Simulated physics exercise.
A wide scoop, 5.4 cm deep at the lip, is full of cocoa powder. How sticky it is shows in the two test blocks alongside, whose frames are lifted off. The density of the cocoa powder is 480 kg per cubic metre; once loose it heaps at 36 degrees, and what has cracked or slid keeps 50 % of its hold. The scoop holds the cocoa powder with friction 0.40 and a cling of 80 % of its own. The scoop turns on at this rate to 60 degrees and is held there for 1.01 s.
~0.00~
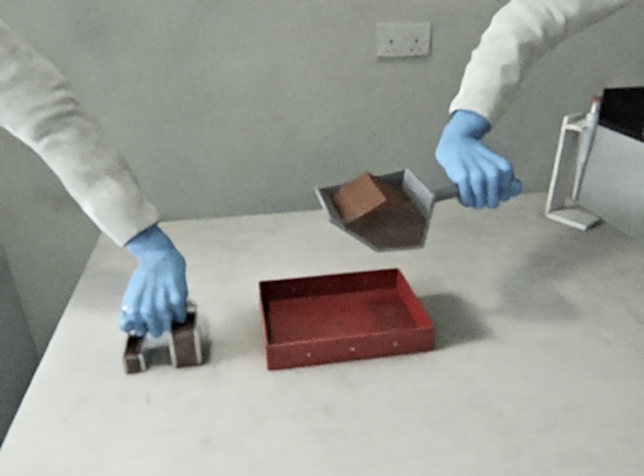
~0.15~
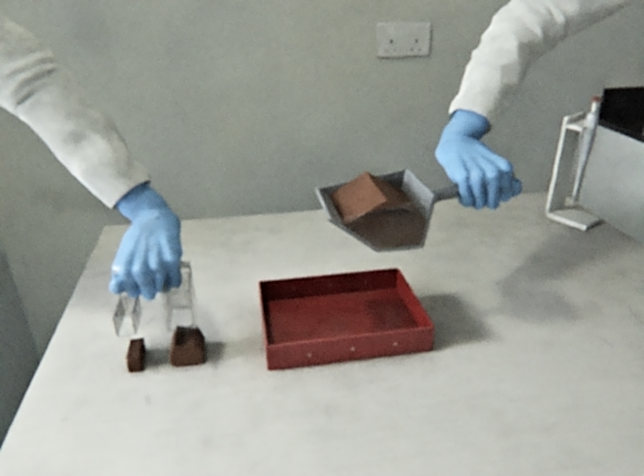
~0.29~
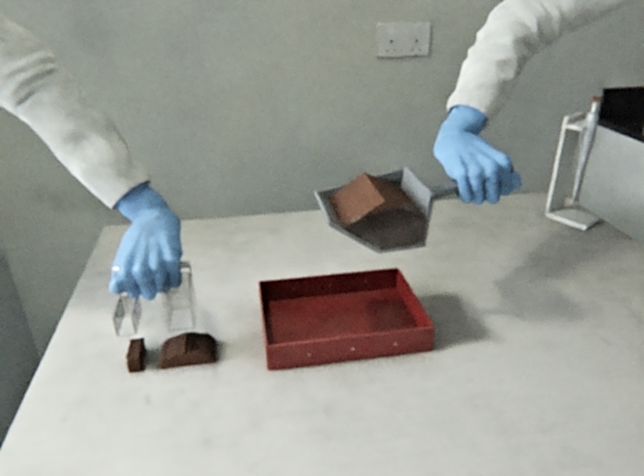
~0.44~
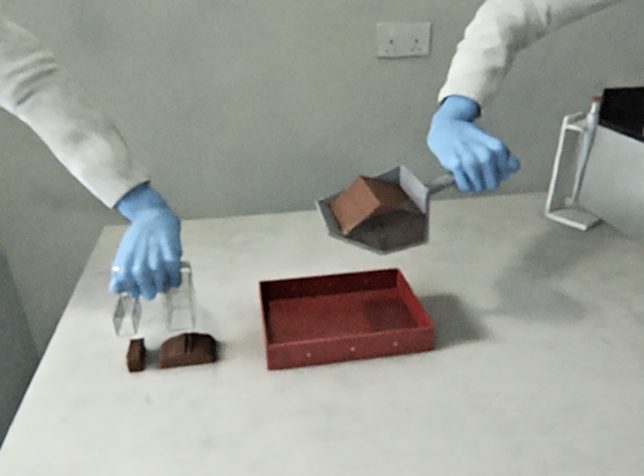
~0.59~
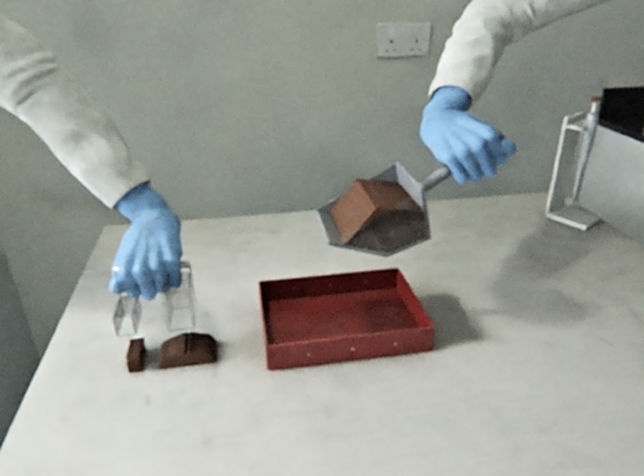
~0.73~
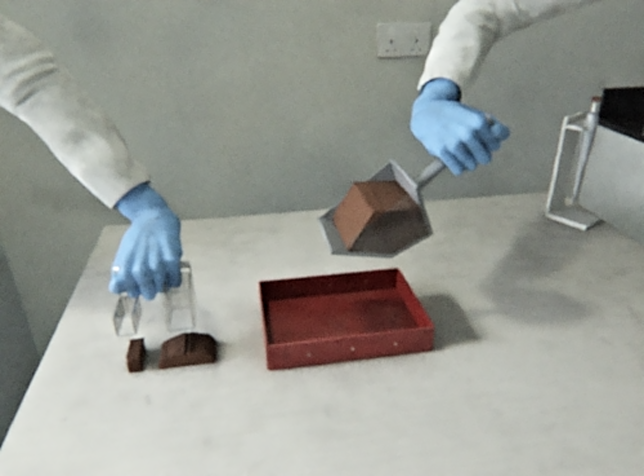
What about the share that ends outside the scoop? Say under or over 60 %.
It comes out over 60 %.
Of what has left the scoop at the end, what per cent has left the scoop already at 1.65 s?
Some 70 per cent.
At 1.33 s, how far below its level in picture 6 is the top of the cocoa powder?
Some 1.0 cm.
After 1.01 s, the scoop is at 44 degrees and 0 % has left it.
After 1.33 s, the scoop is at 60 degrees and 17 % has left it.
After 1.65 s, the scoop is at 60 degrees and 48 % has left it.
After 1.97 s, the scoop is at 60 degrees and 63 % has left it.
After 2.33 s, the scoop is at 60 degrees and 67 % has left it.
